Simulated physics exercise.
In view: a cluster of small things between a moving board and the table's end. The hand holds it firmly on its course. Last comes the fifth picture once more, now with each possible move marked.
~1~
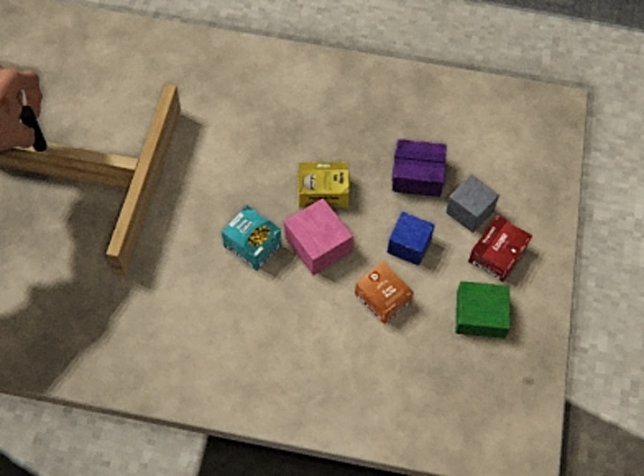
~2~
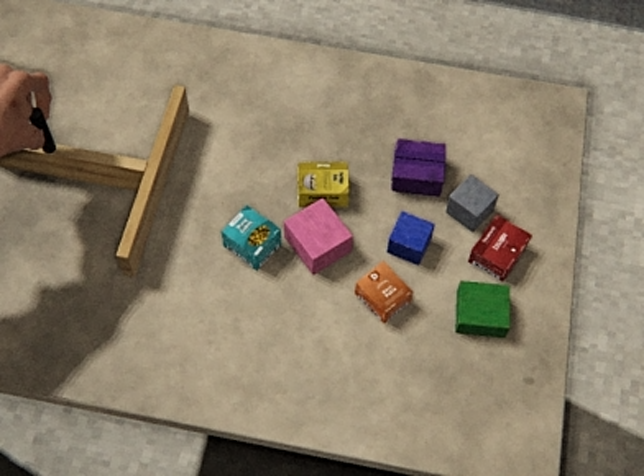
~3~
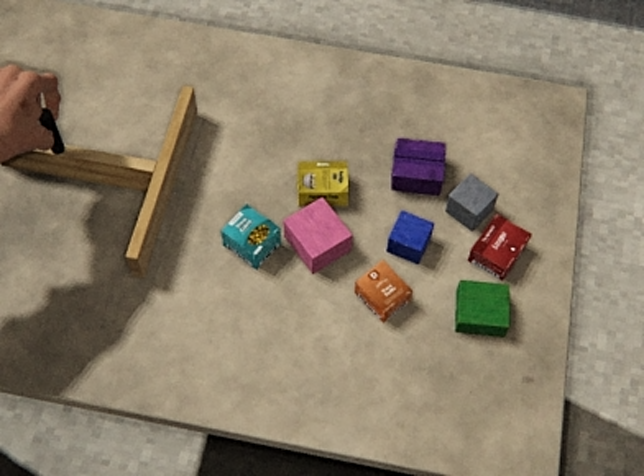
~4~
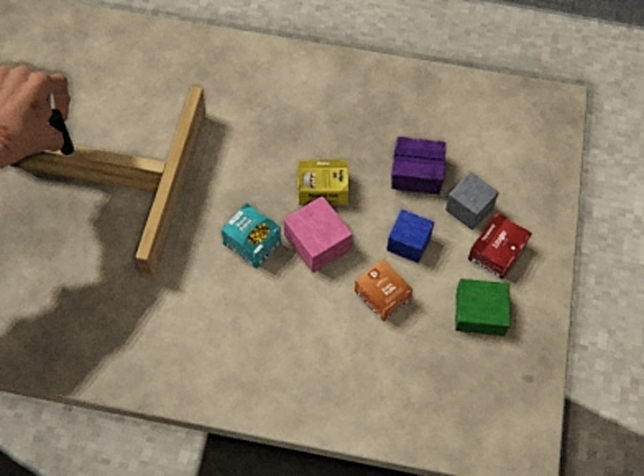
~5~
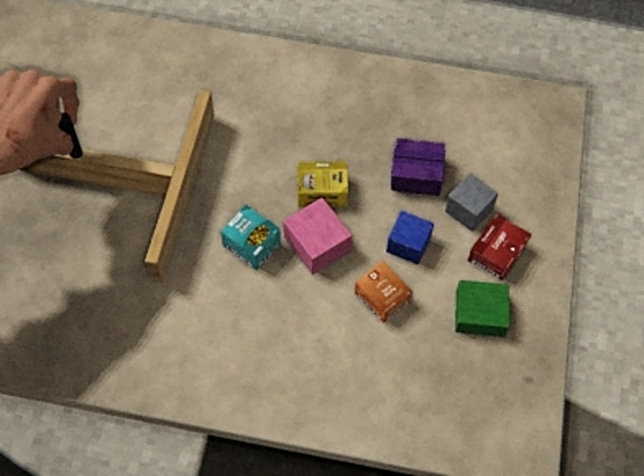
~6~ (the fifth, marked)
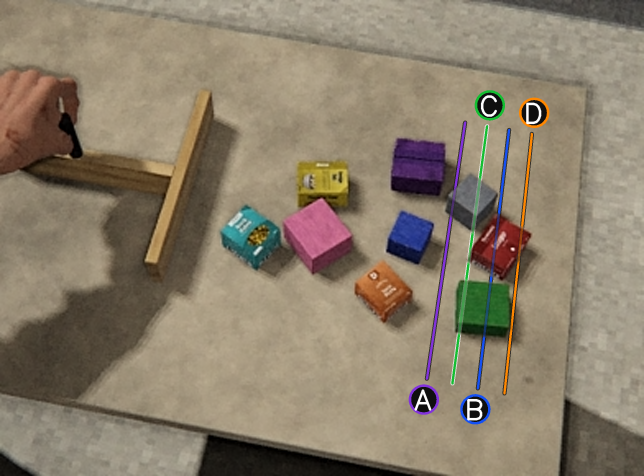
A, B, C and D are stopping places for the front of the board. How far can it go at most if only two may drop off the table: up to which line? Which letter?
The farthest such stop is B.
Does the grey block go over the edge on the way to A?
No.
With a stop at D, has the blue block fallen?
Yes.
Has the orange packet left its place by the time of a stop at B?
By then, yes.
On the marked copy, A at (447, 241); B at (495, 249); C at (471, 245); D at (519, 254).
Taking B. A third of the way, board (292, 191); turquoise packet (315, 270); yellow packet (330, 188).
Two thirds of the way, board (407, 211); green block (519, 308); red packet (520, 245).
When it is over, board (496, 227); green block over the edge; red packet over the edge; two fallen.
As for the rest, A is within the limit but short; C is within the limit but short; D drops five.
